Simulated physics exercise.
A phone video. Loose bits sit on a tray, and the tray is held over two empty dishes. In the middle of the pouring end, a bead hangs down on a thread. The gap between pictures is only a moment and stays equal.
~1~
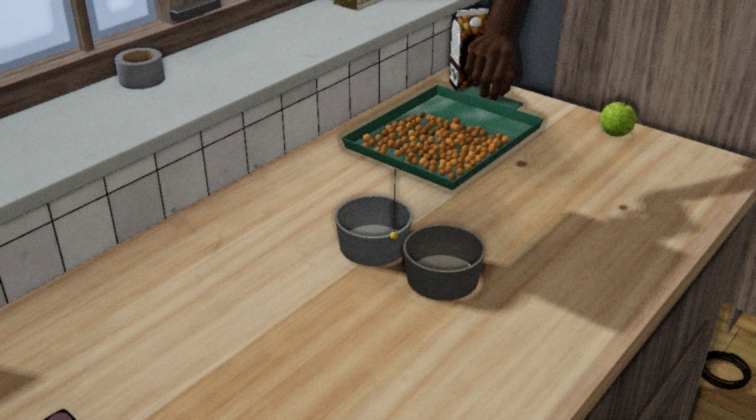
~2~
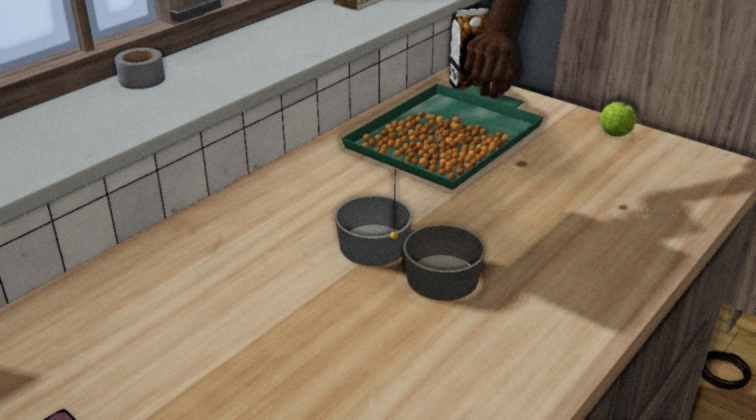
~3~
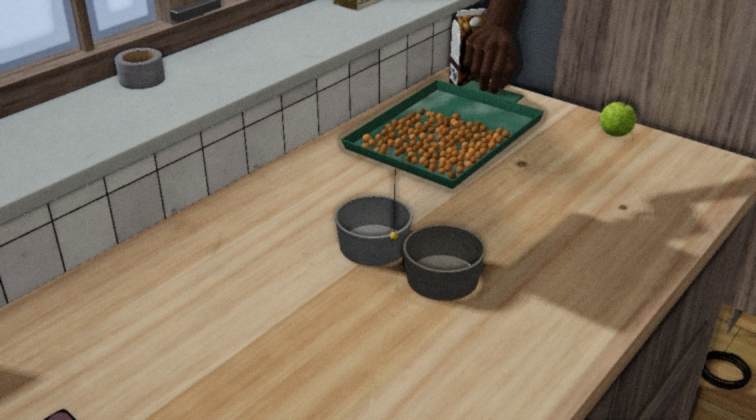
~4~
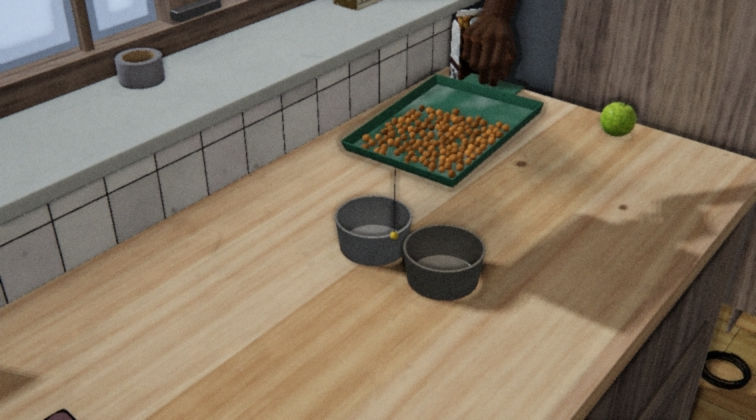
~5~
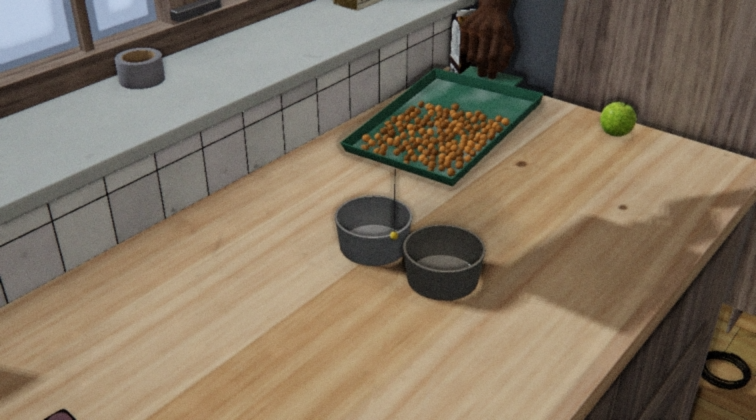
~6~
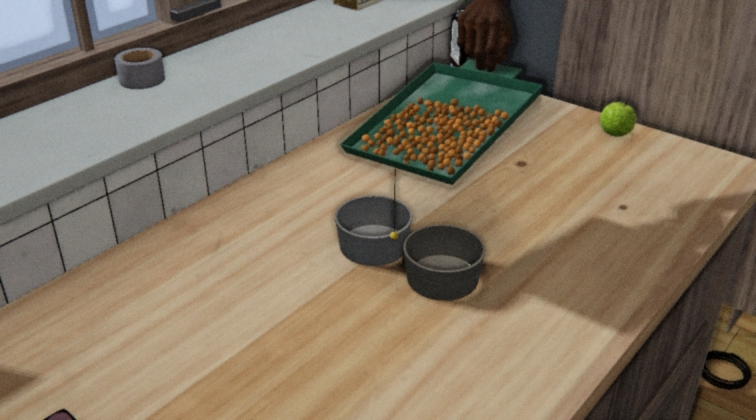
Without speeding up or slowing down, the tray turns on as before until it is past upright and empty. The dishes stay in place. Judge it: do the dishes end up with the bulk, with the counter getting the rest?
No, the bulk goes on the counter.
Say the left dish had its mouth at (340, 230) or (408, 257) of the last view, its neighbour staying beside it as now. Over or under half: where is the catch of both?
In the first position a majority, in the second a minority.
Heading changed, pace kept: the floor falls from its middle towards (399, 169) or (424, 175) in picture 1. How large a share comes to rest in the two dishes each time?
Lab note: Case 1 near 0 %, case 2 near 20 %.
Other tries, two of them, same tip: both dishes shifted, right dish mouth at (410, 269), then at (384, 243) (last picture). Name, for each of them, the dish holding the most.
Well, first the dish at left, then the dish at right.
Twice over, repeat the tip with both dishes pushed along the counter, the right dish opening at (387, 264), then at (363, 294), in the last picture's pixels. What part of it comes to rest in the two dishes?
Close to 80 in a hundred, then close to 20 in a hundred.
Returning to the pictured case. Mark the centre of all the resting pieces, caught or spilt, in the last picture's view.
Around (347, 280).
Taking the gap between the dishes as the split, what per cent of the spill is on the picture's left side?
I'd guess close to 90 %.
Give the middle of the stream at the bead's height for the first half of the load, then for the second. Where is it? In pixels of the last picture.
First part (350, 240), rest (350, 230).
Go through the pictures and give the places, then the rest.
The first picture shows corners of the pouring end (345, 137) and (453, 179), level; middle of the load (445, 145), roasted chickpeas; left dish (349, 245); right dish (420, 279); bead on its thread (394, 236).
The second picture shows corners of the pouring end (345, 138) and (453, 179), level; middle of the load (445, 144).
The third picture shows corners of the pouring end (345, 139) and (453, 178), tipped barely, lowest at the left corner; middle of the load (445, 142).
The fourth picture shows corners of the pouring end (344, 140) and (452, 177), tipped a little, lowest at the left corner; middle of the load (444, 139).
The fifth picture shows corners of the pouring end (344, 142) and (451, 176), tipped a little, lowest at the left corner; middle of the load (444, 136).
The sixth picture shows corners of the pouring end (344, 143) and (451, 175), tipped a little, lowest at the left corner; middle of the load (443, 133); left dish (349, 245); right dish (420, 279).
Just after the last frame, tray tipped steeply; almost all on the tray; just a few in the air.
A moment on, tray tipped right over; almost all on the tray; just a few outside both.
Further on, tray tipped past a quarter turn; about a tenth in the left dish; the larger part outside both.
When it is over, tray tipped past a quarter turn; not one in the right dish; about a tenth in the left dish; the larger part outside both.
